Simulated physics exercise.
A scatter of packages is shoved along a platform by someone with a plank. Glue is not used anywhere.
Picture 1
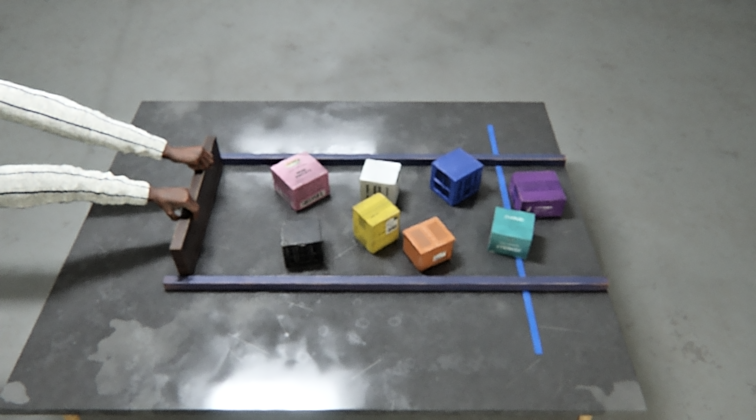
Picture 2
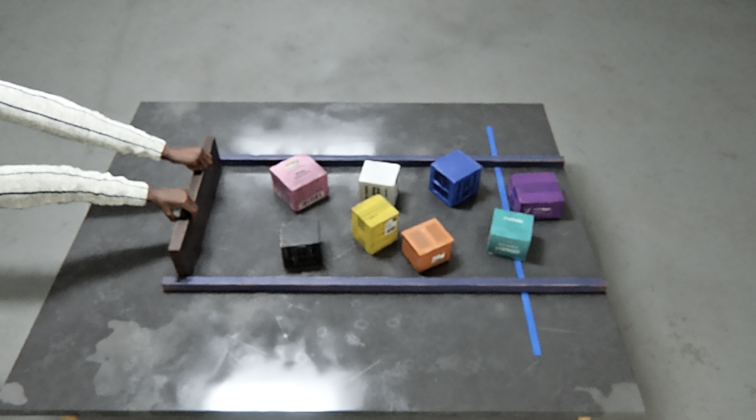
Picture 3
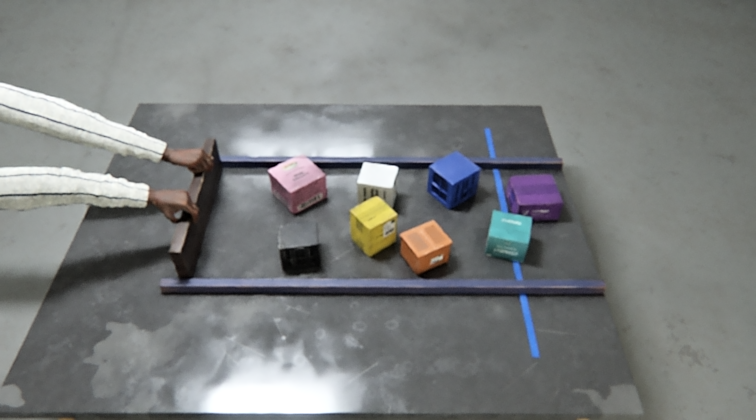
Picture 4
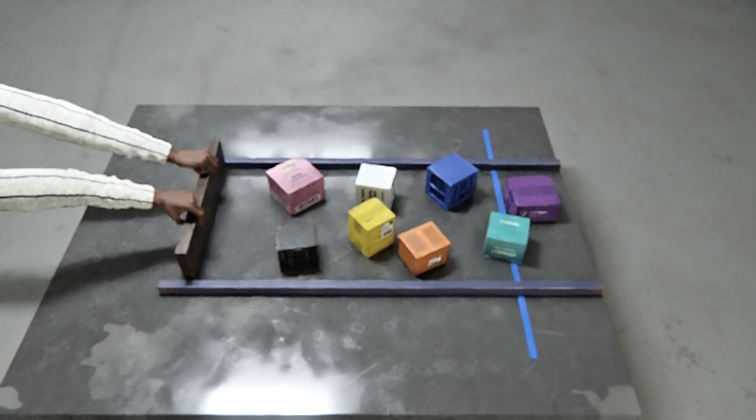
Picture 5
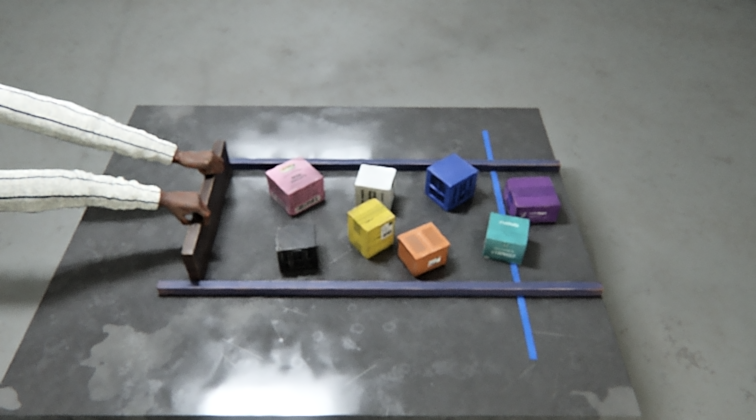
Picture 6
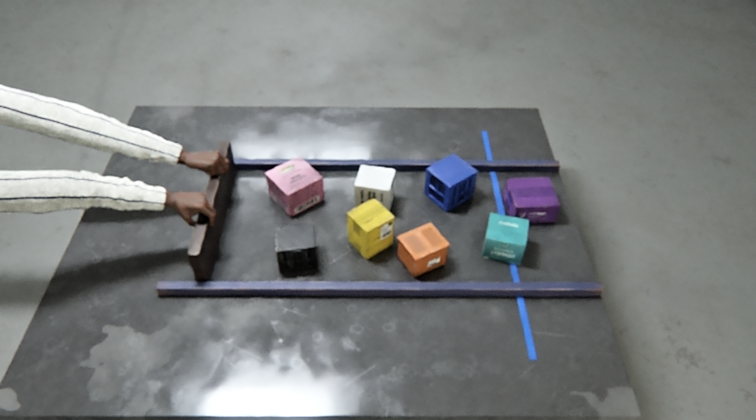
The clip shows eight colourful boxes scattered between two rails on a dark platform, some near a blue tape line, while two hands hold a plank at the left and then slide it slightly right, without touching the boxes.
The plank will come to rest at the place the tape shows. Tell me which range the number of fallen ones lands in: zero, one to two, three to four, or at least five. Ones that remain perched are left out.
Well, the ones that get knocked off number at least one, under three.
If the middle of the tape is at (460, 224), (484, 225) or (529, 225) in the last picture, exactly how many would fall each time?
The three tries give 0, 1 and 5.
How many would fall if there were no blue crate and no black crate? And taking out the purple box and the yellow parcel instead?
The counts would be 1 and 1.
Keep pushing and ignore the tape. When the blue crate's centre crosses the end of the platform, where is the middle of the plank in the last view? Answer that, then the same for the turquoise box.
Middle approx. at (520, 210), then approx. at (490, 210).
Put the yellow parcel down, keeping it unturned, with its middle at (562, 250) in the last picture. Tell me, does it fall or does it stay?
Note: Yellow parcel leaves the top.
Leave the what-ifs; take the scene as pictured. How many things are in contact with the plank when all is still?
My count gives 2.
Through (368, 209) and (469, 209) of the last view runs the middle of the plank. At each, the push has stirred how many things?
That gives 6 for the first and 8 for the second.
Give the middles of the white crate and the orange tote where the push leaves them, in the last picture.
The first comes to rest at (563, 198), and the second at (575, 261).
Early on, none off yet; purple box at rest near (531, 200); turquoise box at rest near (505, 239); blue crate at rest near (450, 183).
A while later, none off yet; purple box at rest near (531, 200); turquoise box at rest near (505, 239); blue crate travelled a little near (471, 178).
Further along, none off yet; purple box travelled a little near (547, 202); turquoise box travelled about its own width near (544, 235); blue crate travelled about its own width near (505, 173).
Finally, the number that fall off is one or two; lost, turquoise box and purple box.
